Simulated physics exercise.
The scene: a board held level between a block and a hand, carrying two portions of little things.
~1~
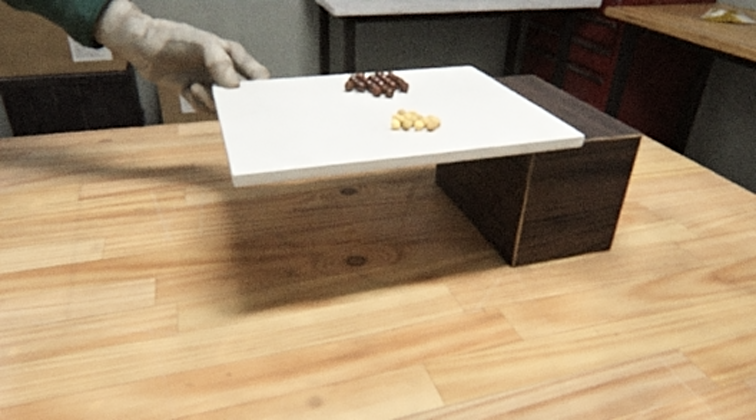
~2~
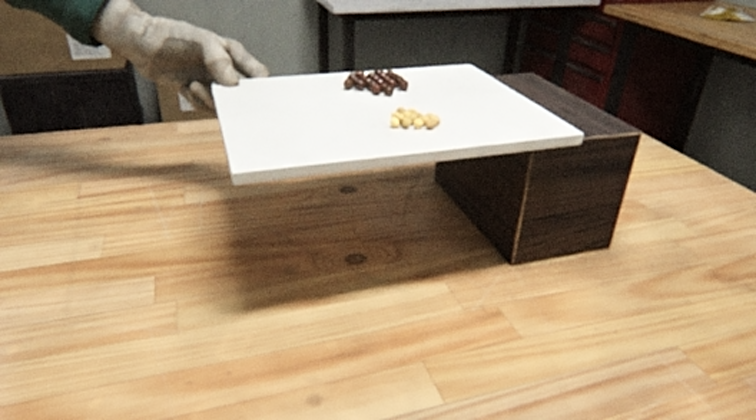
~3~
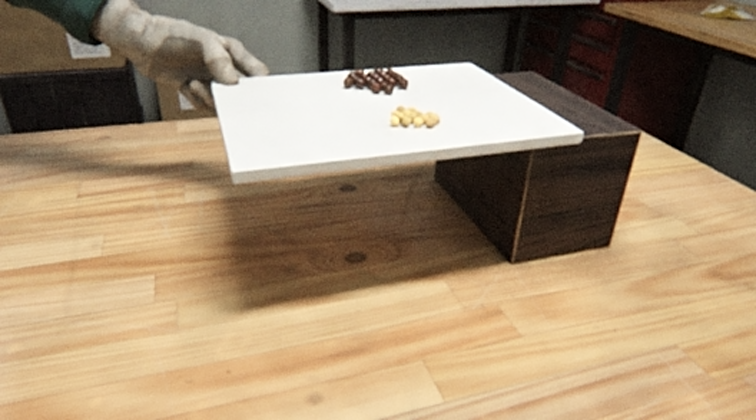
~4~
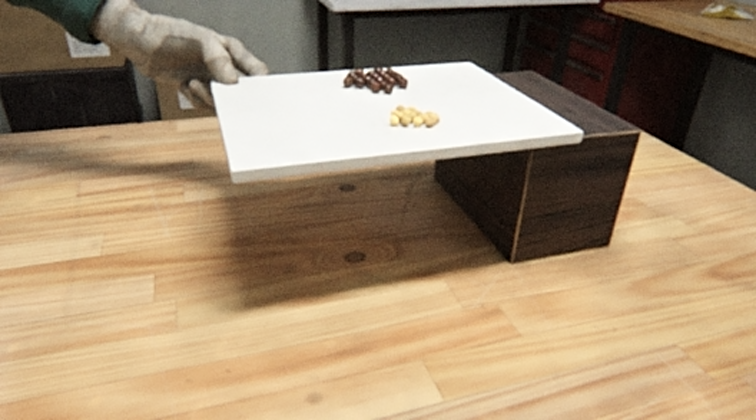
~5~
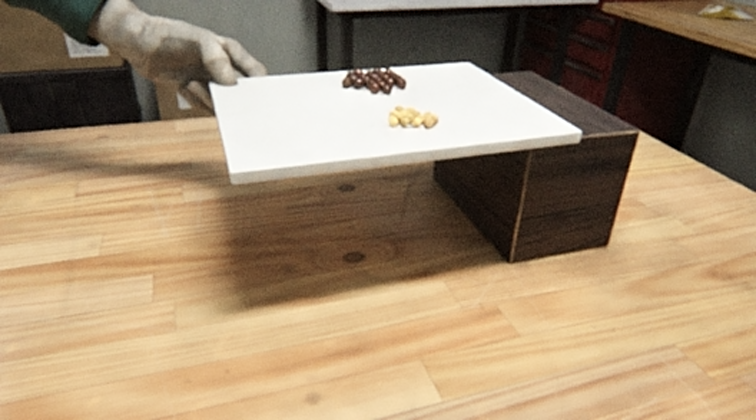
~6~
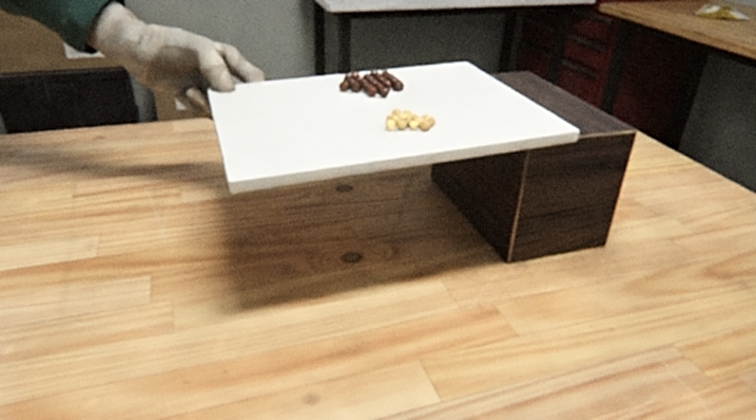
A gloved hand held one end of a white board level, its other end on a dark block, with small brown and pale yellow piles on top, then lowered its end very slightly.
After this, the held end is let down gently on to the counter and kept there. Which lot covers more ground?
The far one outruns the other.
Then, 0.70 s on from there, board sloping at 18°; near lot the whole lot still on the board; far lot the whole lot still on the board.
Then, 1.31 s on from there, board sloping at 30°; near lot mostly less than half a board's length out; far lot mostly up to a board's length out.
Then, 1.83 s on from there, board resting at 31°; near lot mostly less than half a board's length out; far lot mostly up to a board's length out.
In the end, board resting at 31°; near lot mostly less than half a board's length out; far lot mostly one to two board lengths out, near a quarter gone off the counter; the far lot has gone farther.
